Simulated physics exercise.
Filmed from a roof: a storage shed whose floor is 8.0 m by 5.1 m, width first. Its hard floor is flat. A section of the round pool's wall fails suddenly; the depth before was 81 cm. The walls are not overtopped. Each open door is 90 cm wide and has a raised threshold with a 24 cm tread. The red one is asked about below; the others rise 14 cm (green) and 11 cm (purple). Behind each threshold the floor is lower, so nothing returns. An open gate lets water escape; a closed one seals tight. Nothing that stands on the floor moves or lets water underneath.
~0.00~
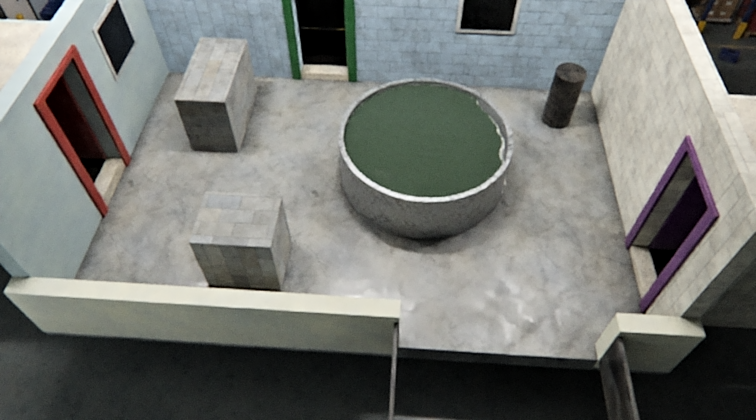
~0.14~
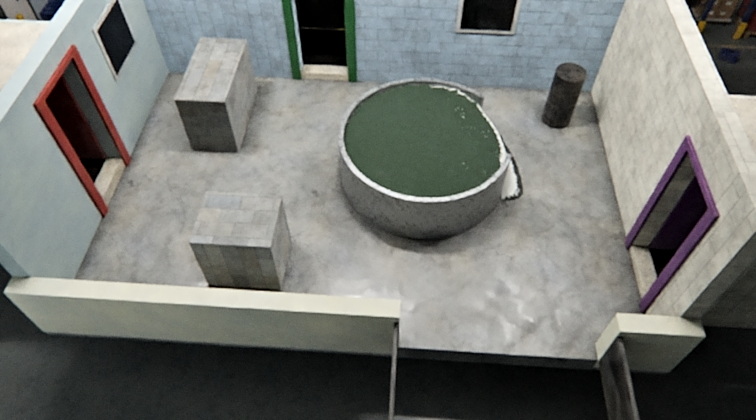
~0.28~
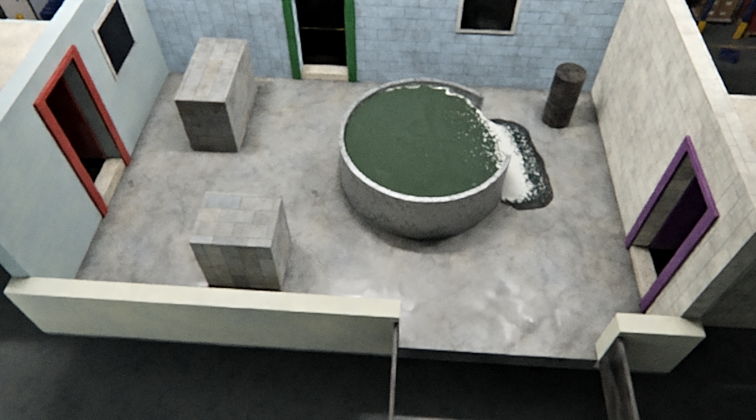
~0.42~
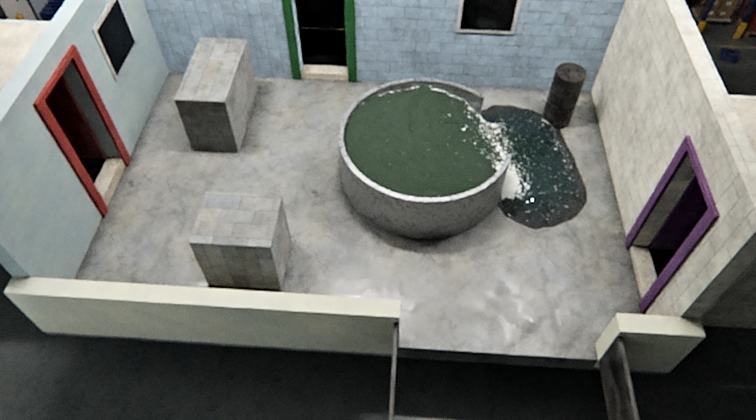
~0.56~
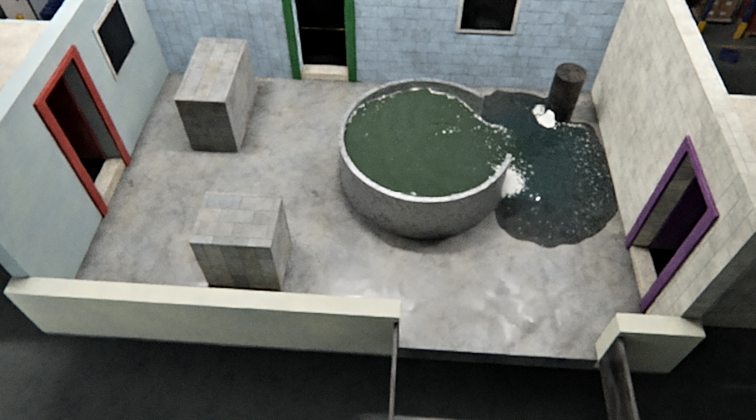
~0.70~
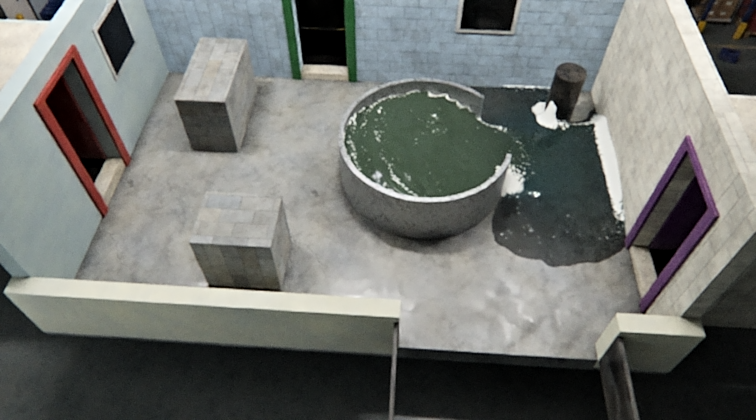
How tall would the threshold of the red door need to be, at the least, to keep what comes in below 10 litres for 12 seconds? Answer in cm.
Close to 6.5 cm is just enough.
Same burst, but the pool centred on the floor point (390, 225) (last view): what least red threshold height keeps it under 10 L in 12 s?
Then roughly 7.0 cm.
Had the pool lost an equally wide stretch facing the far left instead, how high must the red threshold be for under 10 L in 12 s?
Some 11.5 cm.
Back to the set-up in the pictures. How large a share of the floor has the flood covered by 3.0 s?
Near 40 per cent is wet.
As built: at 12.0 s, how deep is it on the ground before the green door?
Some 7.5 cm.
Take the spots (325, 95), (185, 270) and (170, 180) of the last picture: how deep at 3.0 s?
Roughly 5, 0 and 0 cm, in turn.
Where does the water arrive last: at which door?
It is the red one.
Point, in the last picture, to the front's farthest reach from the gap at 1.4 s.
Near (648, 346).
After 1.4 s water covers 20 % of the floor, deepest (55 cm) near (588, 93); it has not reached the red door.
After 3.0 s water covers 40 % of the floor, deepest (39 cm) near (591, 106); it has not reached the red door.
After 12.0 s water covers 100 % of the floor, deepest (11 cm) near (113, 312); 8 cm at the red door, 0 litres in over its 20 cm threshold.
At the red door as built, the water arrived by 5.5 s and peaked near 10 cm at 10.0 s.
With a threshold of 5.5 cm, 15 litres would have come in within the 12 s; with 7.5 cm, 5 litres. So under 10 litres takes about 6.5 cm.
